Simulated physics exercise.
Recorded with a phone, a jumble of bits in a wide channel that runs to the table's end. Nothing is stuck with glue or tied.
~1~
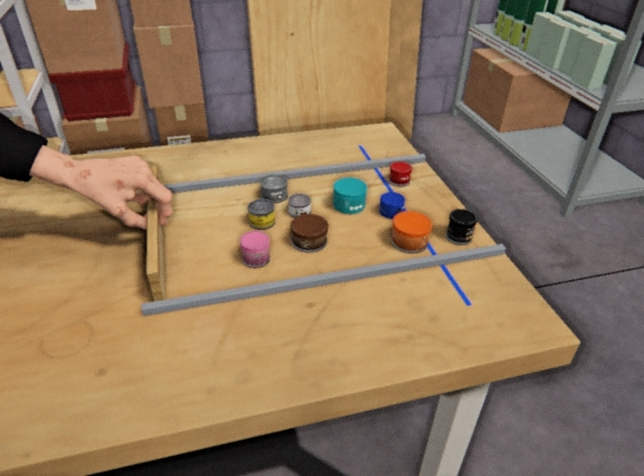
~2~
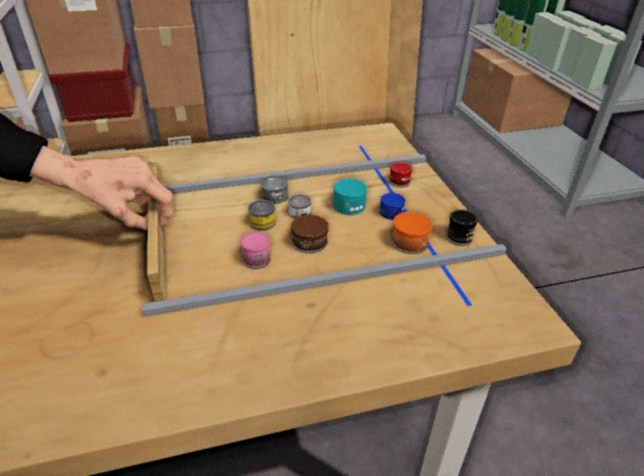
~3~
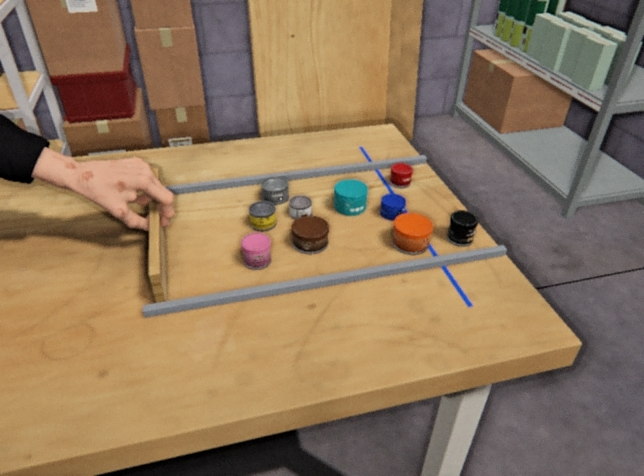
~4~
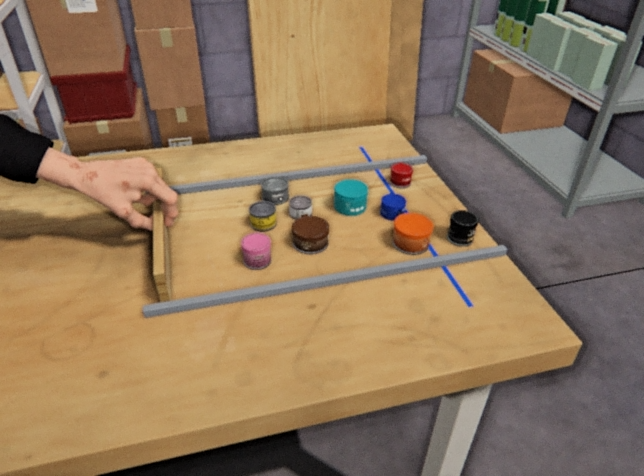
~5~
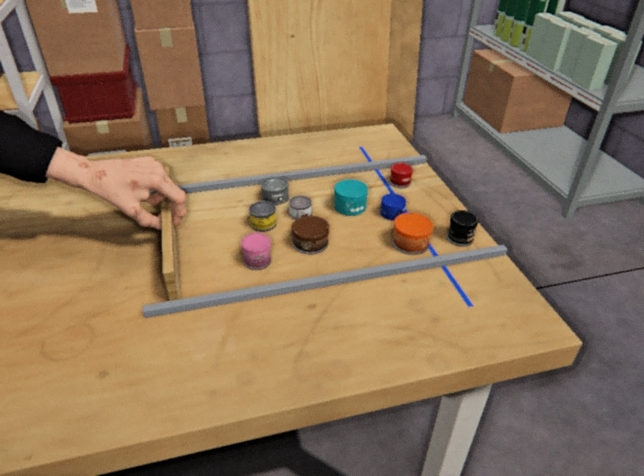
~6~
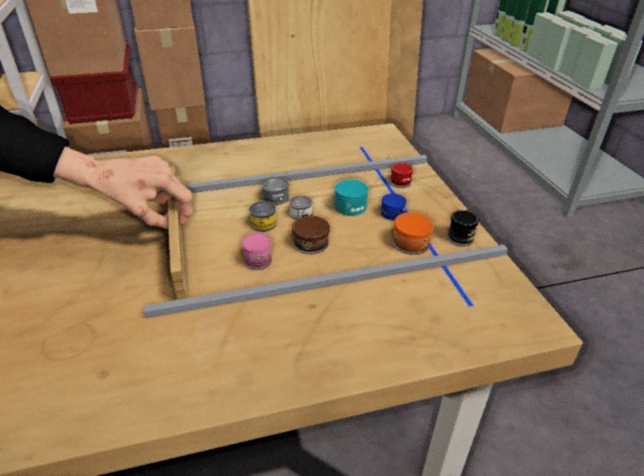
A hand holding a wooden board between two rails, then sliding it slightly right toward colourful tins and tubs that stay still.
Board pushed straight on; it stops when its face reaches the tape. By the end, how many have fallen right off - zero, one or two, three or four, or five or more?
I expect the drop count to reach one but not three.
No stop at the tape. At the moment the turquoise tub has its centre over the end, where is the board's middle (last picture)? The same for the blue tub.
The middle sits near (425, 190) for the first and near (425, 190) for the other.
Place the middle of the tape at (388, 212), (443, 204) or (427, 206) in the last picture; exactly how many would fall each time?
Try 1: 0; try 2: 5; try 3: 3.
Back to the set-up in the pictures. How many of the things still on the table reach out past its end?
I'd say 0 of them.
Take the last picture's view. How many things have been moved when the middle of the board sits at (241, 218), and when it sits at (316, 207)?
Moved so far: 1, then 6.
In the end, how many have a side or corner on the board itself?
5 in contact.
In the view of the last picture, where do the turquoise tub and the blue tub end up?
The turquoise tub settles near (429, 182); as for the blue tub, near (443, 199).
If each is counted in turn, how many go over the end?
Altogether the count is 1.
Soon after, none off yet; black tin at rest near (463, 228); red tin at rest near (401, 175); blue tub at rest near (393, 207).
By the end, the number that fall off is one or two; fallen, black tin.
